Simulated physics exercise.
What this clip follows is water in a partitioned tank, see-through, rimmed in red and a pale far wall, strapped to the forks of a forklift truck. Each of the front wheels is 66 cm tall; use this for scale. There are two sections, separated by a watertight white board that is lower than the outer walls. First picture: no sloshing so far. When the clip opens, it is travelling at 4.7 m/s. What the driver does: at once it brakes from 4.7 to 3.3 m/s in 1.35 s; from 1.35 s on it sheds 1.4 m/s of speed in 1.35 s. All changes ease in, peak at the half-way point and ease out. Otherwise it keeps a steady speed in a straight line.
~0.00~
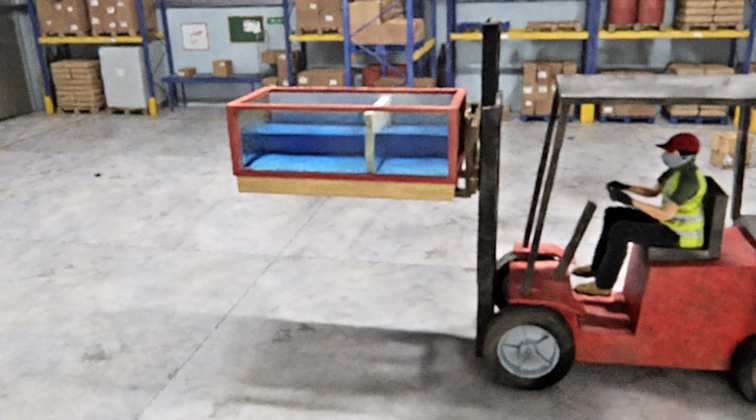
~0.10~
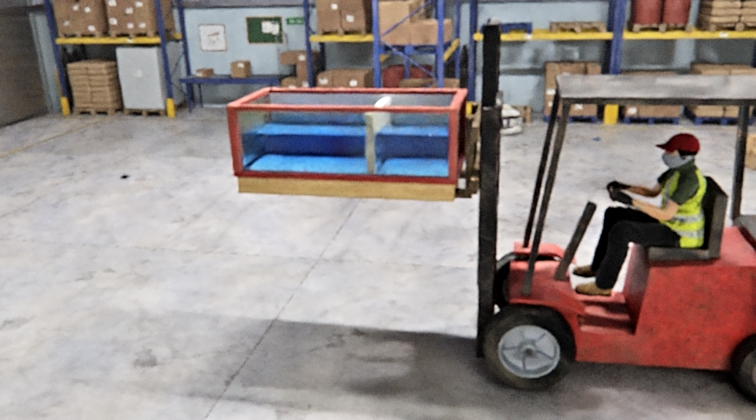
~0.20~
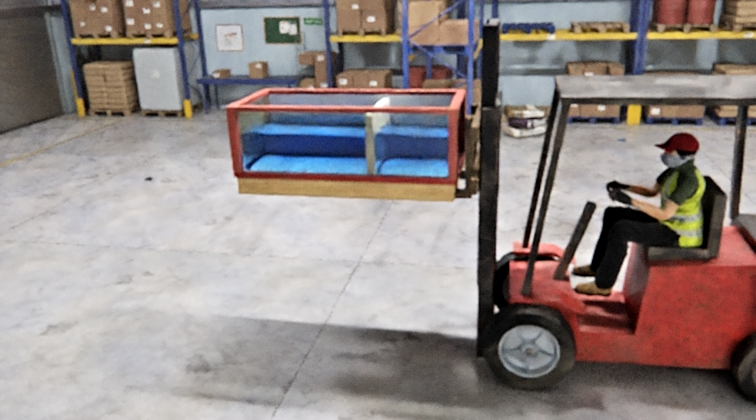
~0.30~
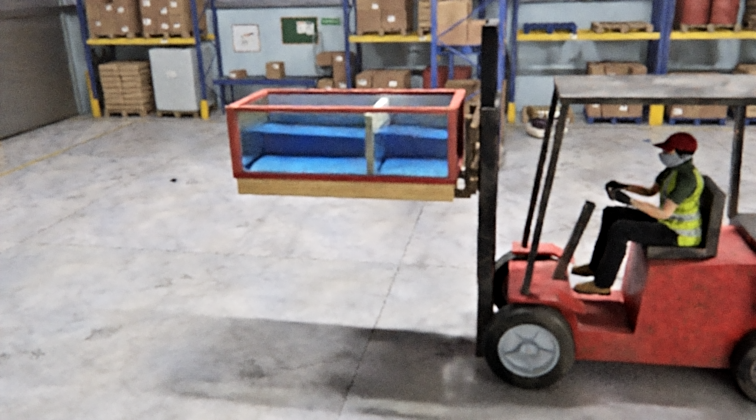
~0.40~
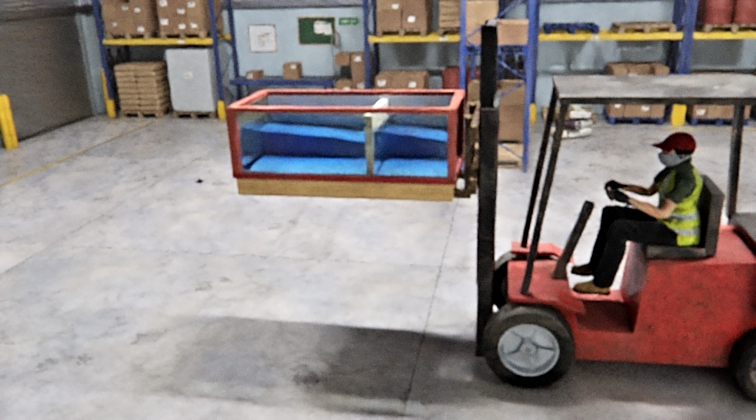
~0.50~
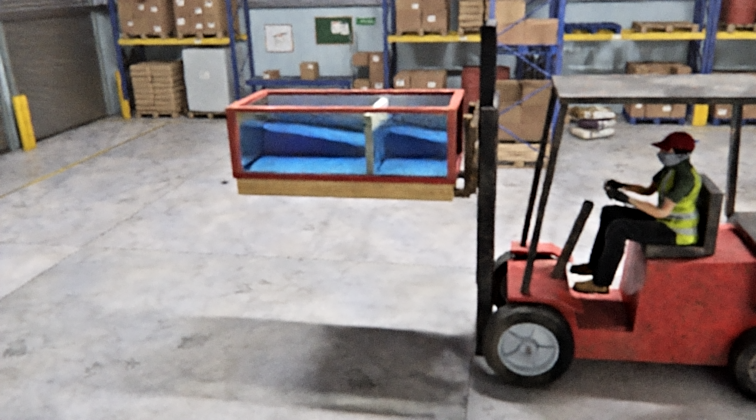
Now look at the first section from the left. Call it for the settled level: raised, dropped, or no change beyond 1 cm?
No change.
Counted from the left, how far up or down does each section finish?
In cm: 0, 0.
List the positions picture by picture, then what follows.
Sections from the left stand at (308, 130), (413, 132); board top at (368, 114); the front is on the left, levels are read along the near wall; a wheel hub at (528, 355), in the first frame.
Sections from the left stand at (309, 130), (413, 133), in the second frame.
Sections from the left stand at (309, 131), (413, 133), in the third frame.
Sections from the left stand at (308, 132), (412, 133), in the fourth frame.
Sections from the left stand at (308, 132), (412, 133), in the fifth frame.
Sections from the left stand at (308, 132), (412, 133); a wheel hub at (528, 353), in the sixth frame.
By 1.20 s left to right it is 29, 29 cm deep.
By 2.20 s left to right it is 29, 29 cm deep.
By 3.20 s left to right it is 29, 29 cm deep.
By 5.68 s left to right it is 29, 29 cm deep.
